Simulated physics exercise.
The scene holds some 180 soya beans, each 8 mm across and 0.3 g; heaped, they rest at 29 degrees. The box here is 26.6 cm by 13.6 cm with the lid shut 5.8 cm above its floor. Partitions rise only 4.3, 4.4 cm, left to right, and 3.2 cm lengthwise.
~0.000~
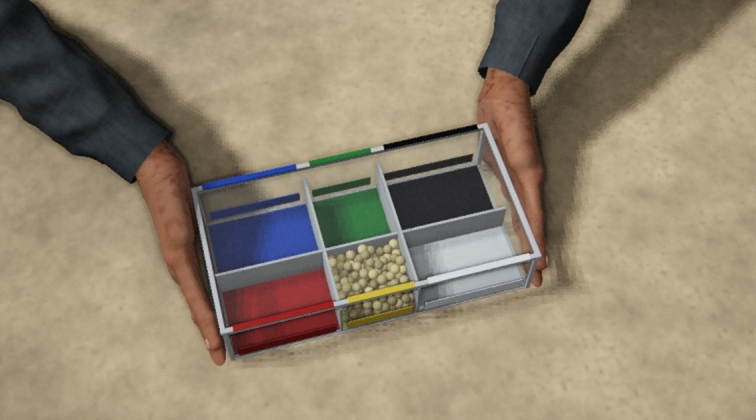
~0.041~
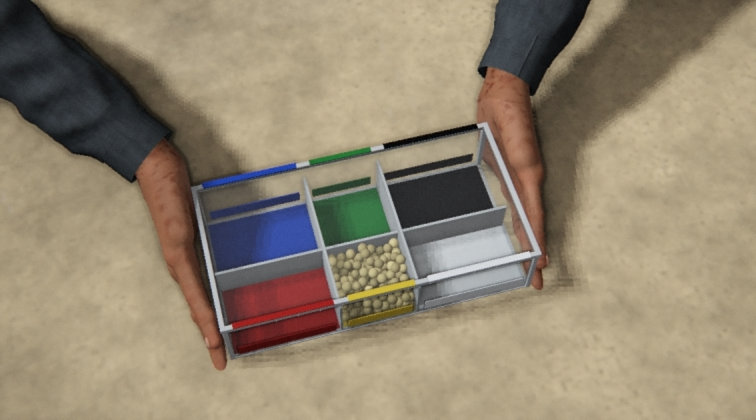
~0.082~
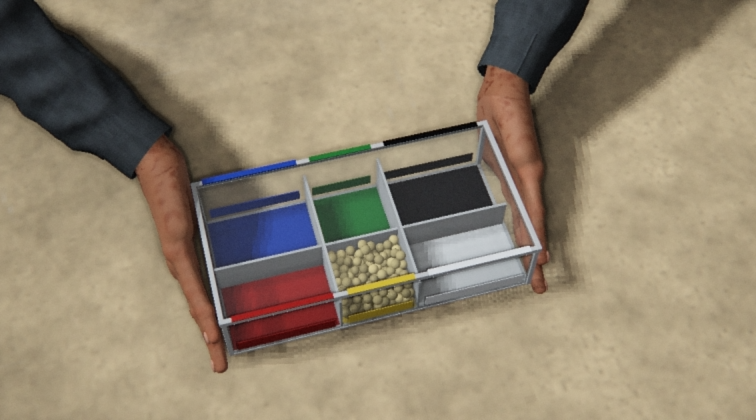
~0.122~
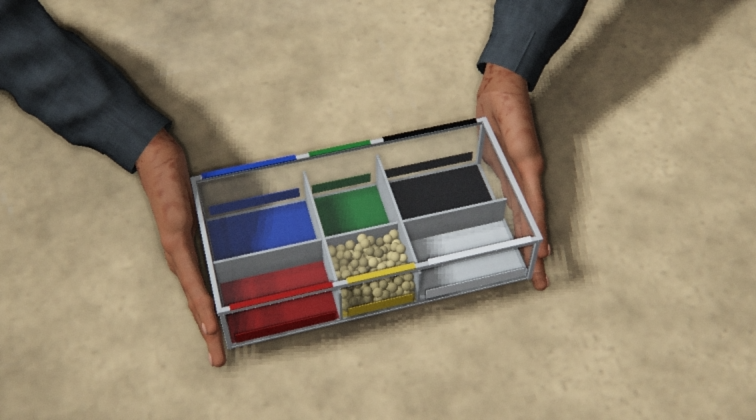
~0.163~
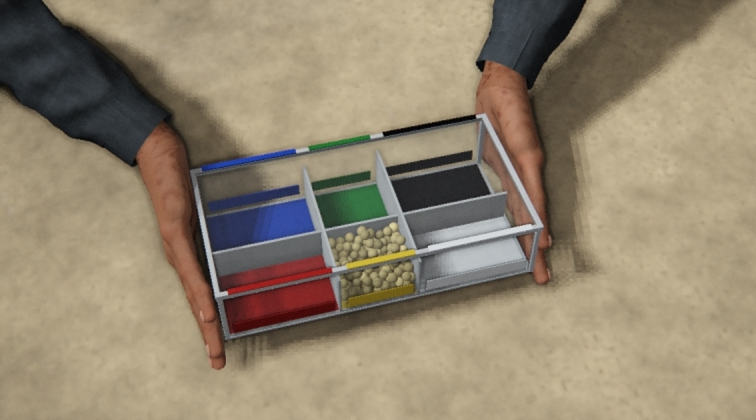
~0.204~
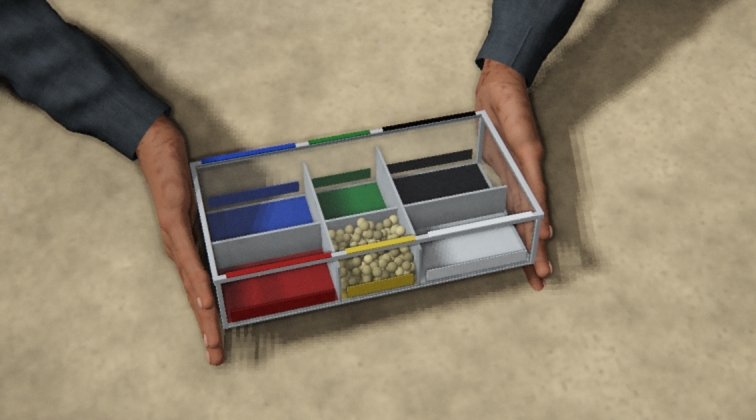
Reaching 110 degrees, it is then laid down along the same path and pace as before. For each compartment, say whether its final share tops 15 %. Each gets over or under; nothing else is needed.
Red compartment ends under. Blue compartment ends under. Green compartment ends over. Yellow compartment ends under. White compartment ends under. Black compartment ends over.
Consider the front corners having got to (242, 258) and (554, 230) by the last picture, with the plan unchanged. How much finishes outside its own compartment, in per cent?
It comes to around 85 per cent in that case.
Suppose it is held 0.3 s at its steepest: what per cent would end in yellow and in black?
In that case yellow keeps 0% and black keeps 35%.
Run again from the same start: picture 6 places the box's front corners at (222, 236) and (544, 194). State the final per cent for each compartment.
Per cent at the finish: Red 0, blue 0, green 55, yellow 5, white 0, black 40.
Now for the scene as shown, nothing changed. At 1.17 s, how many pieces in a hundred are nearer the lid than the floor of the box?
Something like 80 percent of the pieces.
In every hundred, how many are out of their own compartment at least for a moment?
Roughly 100 in a hundred.
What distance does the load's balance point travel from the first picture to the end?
Around 8.5 centimetres, start to finish.
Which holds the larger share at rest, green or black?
The green compartment.
Then, at 1.17 s, tilt 110 degrees; green 50 %, yellow 35 %, black 15 %.
After 1.82 s, tilt 50 degrees; blue 5 %, green 70 %, black 25 %.
After 2.51 s, tilt 0 degrees; blue 5 %, green 70 %, black 30 %.
By 3.2 s all is still; red 0 %, blue 5 %, green 70 %, yellow 0 %, white 0 %, black 30 %.
